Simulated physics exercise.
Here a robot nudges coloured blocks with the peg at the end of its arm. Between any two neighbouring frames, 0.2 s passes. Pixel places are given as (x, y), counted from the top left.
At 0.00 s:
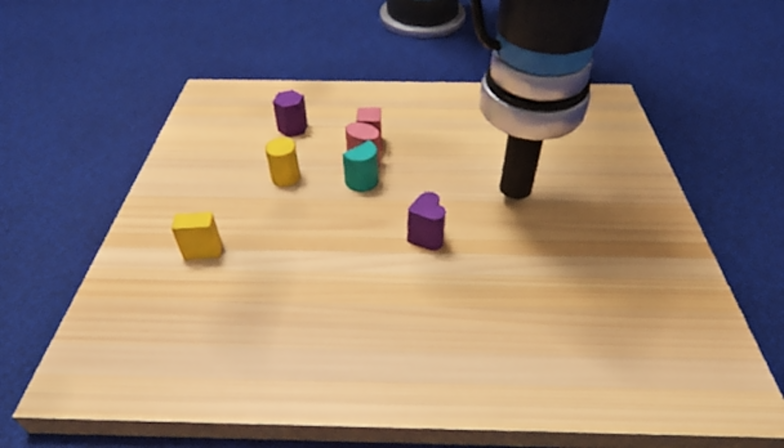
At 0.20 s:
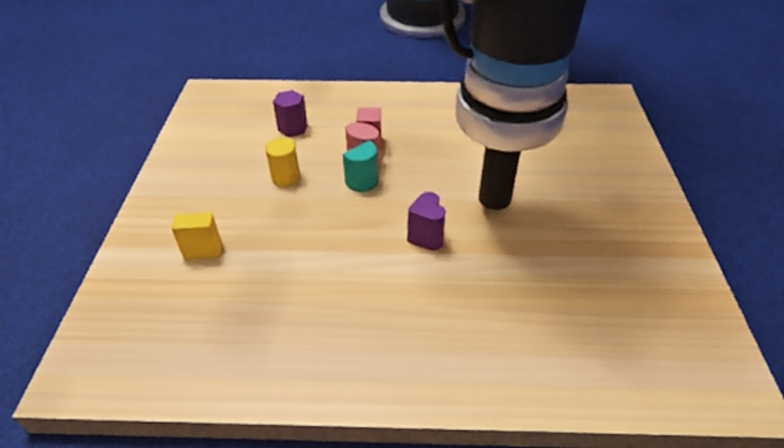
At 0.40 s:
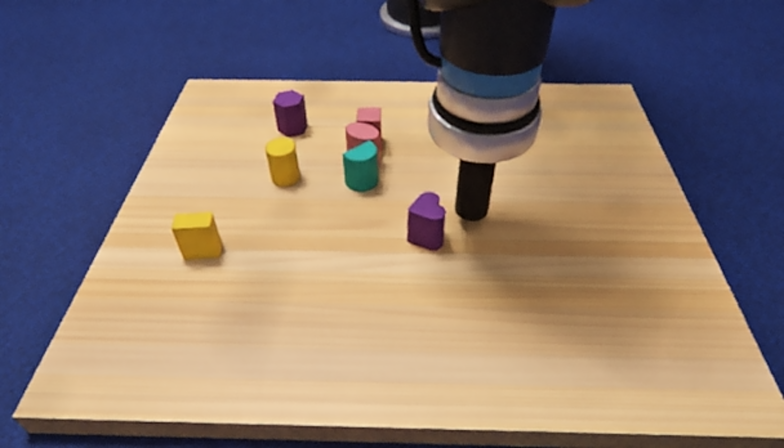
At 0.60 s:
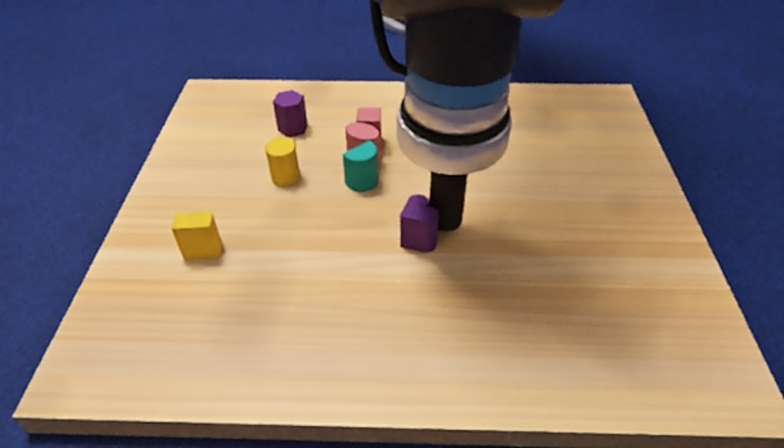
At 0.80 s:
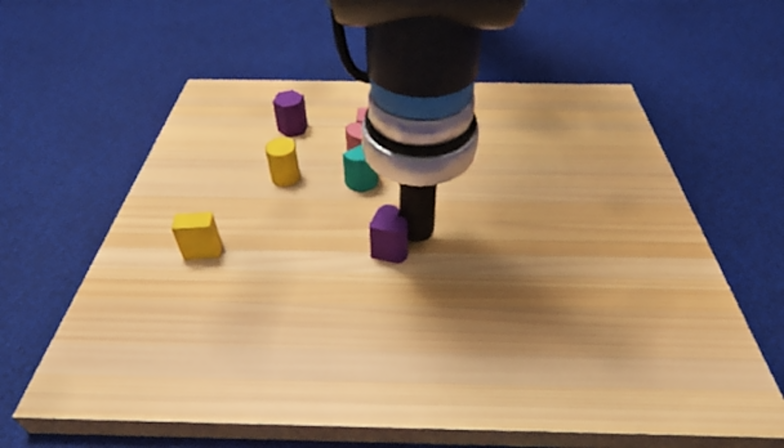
A robot arm's black peg moves left and nudges the purple heart-shaped block left.
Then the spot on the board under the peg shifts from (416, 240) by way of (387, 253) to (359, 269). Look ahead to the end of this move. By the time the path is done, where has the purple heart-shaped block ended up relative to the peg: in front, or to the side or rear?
It keeps leading.
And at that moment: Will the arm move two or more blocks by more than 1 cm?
It seems not.
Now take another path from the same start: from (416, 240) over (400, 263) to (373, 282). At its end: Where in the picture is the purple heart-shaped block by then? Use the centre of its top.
The centre of its top will be at (345, 236).
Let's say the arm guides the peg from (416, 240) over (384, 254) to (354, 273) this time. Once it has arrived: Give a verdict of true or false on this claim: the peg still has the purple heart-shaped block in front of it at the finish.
True
On the path given first. Halfway along, peg (386, 242); purple heart-shaped block (356, 232).
At the end, peg (358, 259); purple heart-shaped block (325, 248).
